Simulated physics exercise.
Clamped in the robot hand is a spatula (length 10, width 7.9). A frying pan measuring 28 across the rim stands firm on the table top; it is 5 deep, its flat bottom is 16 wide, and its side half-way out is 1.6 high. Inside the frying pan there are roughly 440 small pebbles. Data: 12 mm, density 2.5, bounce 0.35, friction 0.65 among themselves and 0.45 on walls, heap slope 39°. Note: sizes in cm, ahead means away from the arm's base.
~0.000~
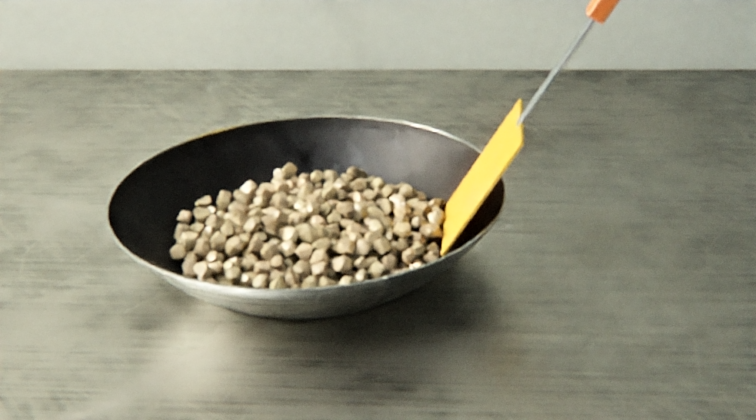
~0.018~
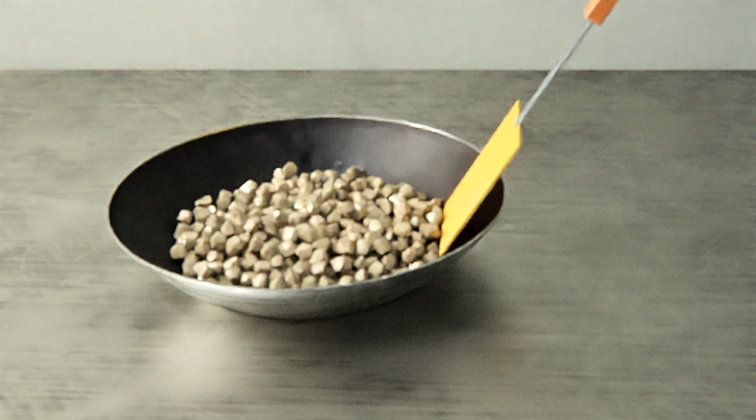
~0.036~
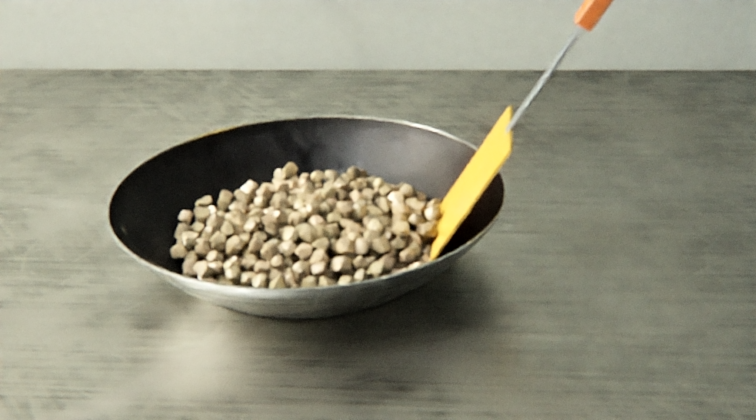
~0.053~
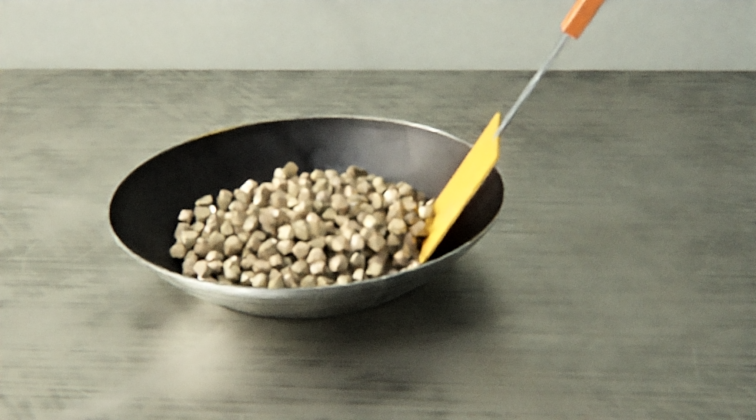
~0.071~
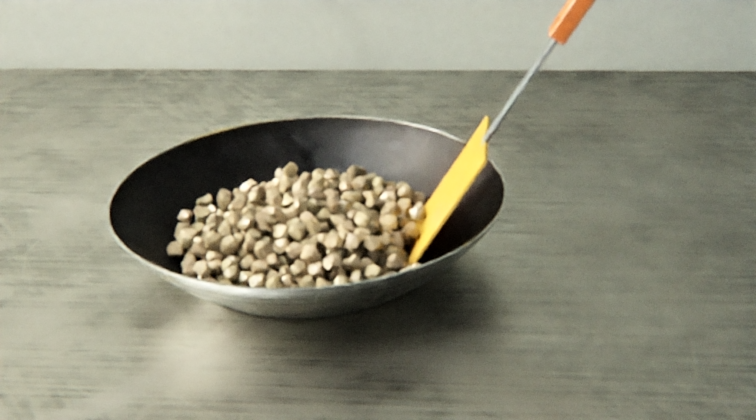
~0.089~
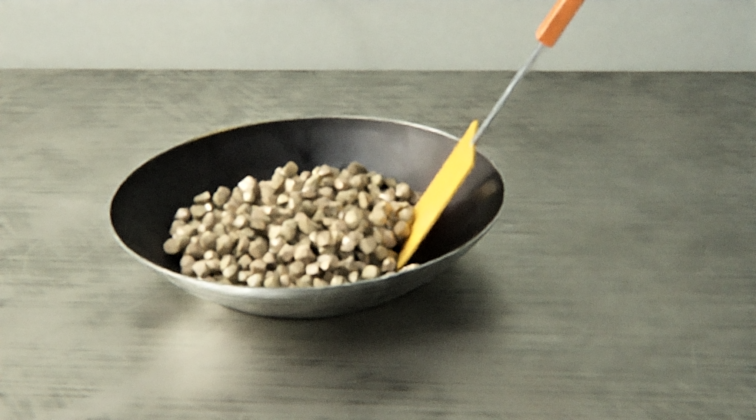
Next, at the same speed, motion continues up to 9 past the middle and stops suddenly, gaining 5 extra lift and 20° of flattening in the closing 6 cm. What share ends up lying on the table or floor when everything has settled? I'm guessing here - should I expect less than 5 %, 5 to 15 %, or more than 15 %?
You should expect 5 to 15 %.
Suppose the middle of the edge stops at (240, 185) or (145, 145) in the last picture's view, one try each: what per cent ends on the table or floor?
The two tries give near 0 and near 30 in a hundred.
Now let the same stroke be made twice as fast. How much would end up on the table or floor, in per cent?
Some 25 in a hundred.
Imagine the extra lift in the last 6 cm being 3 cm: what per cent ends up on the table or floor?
About 5 %.
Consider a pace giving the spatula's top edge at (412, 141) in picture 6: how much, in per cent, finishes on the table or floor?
Some 25 percent.
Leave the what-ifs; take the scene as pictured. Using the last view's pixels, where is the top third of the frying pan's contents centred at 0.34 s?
Near pixel (194, 198).
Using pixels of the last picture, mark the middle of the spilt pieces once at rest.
The centre sits at roughly (66, 241).
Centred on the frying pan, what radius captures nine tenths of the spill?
Distance from centre: Approx. 25 cm.
After 0.22 s, sloping 58°, highest piece 26 above the table; 439 in the frying pan, 1 on the blade or in flight.
After 0.34 s, sloping 51°, highest piece 31 above the table; 439 in the frying pan, 1 on the blade or in flight.
After 0.61 s, sloping 38°, highest piece 6 above the table; 396 in the frying pan, 37 on the table or floor, 7 on the blade or in flight.
After 1.66 s, sloping 38°, highest piece 6 above the table; 395 in the frying pan, 45 on the table or floor.
In the end, 395 in the frying pan, 45 on the table or floor. That is 10 % on the table or floor.
